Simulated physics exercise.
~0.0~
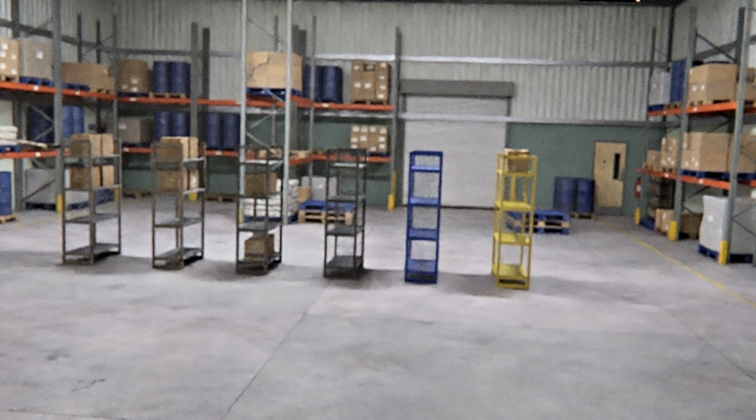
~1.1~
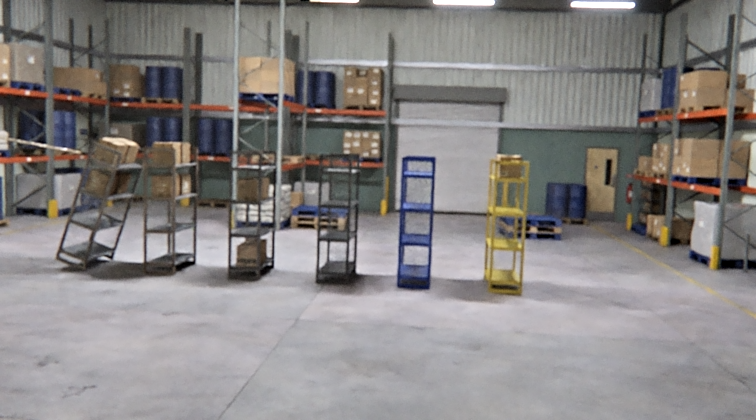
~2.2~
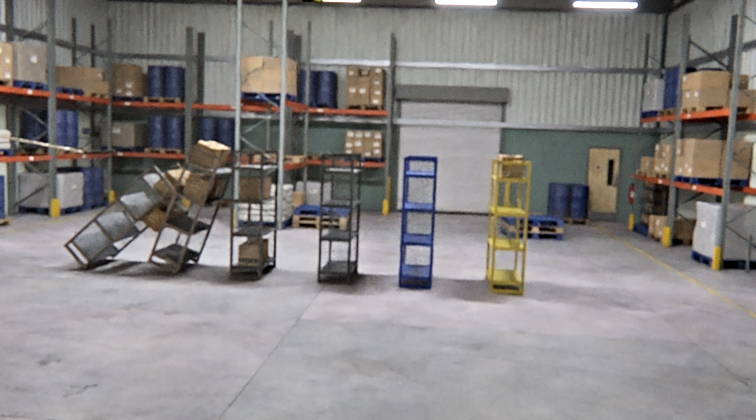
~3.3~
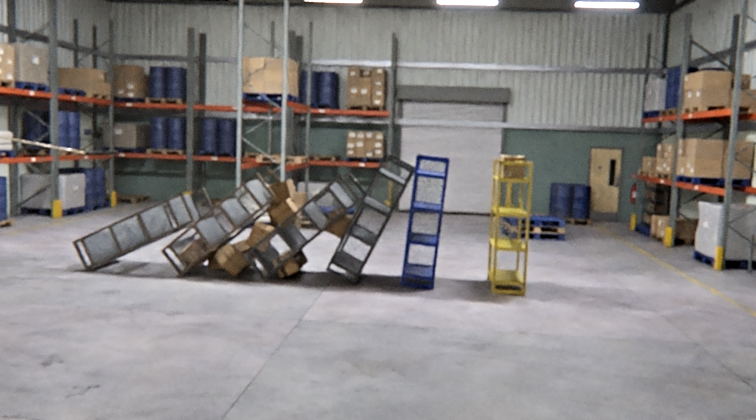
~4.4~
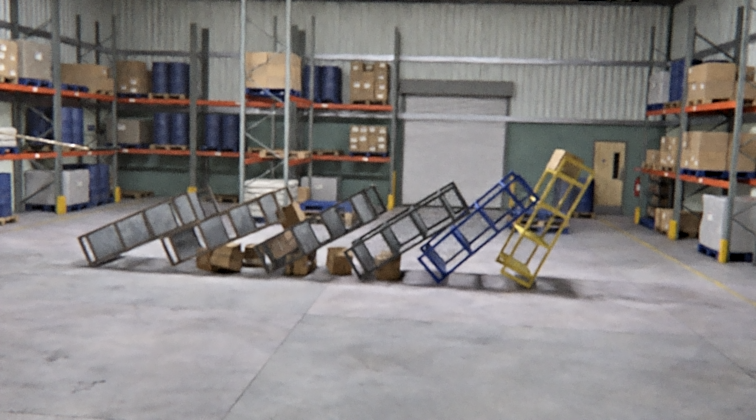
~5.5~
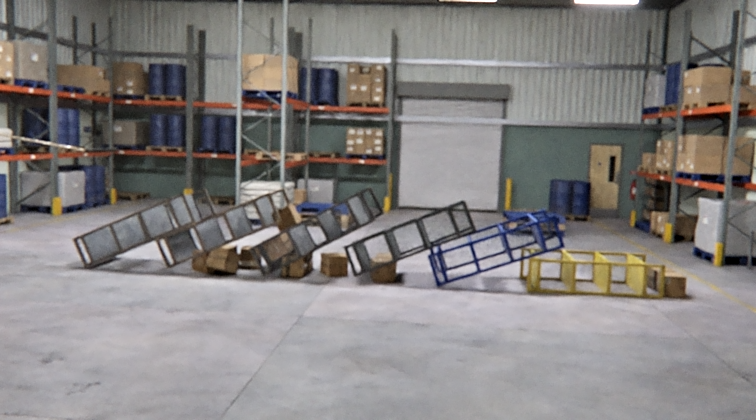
In a warehouse, a row of six light racks, the last two blue and yellow, toppled one after another from left to right, spilling cartons, until the yellow one lay flat on the floor and the others rested slanted in a line behind it.
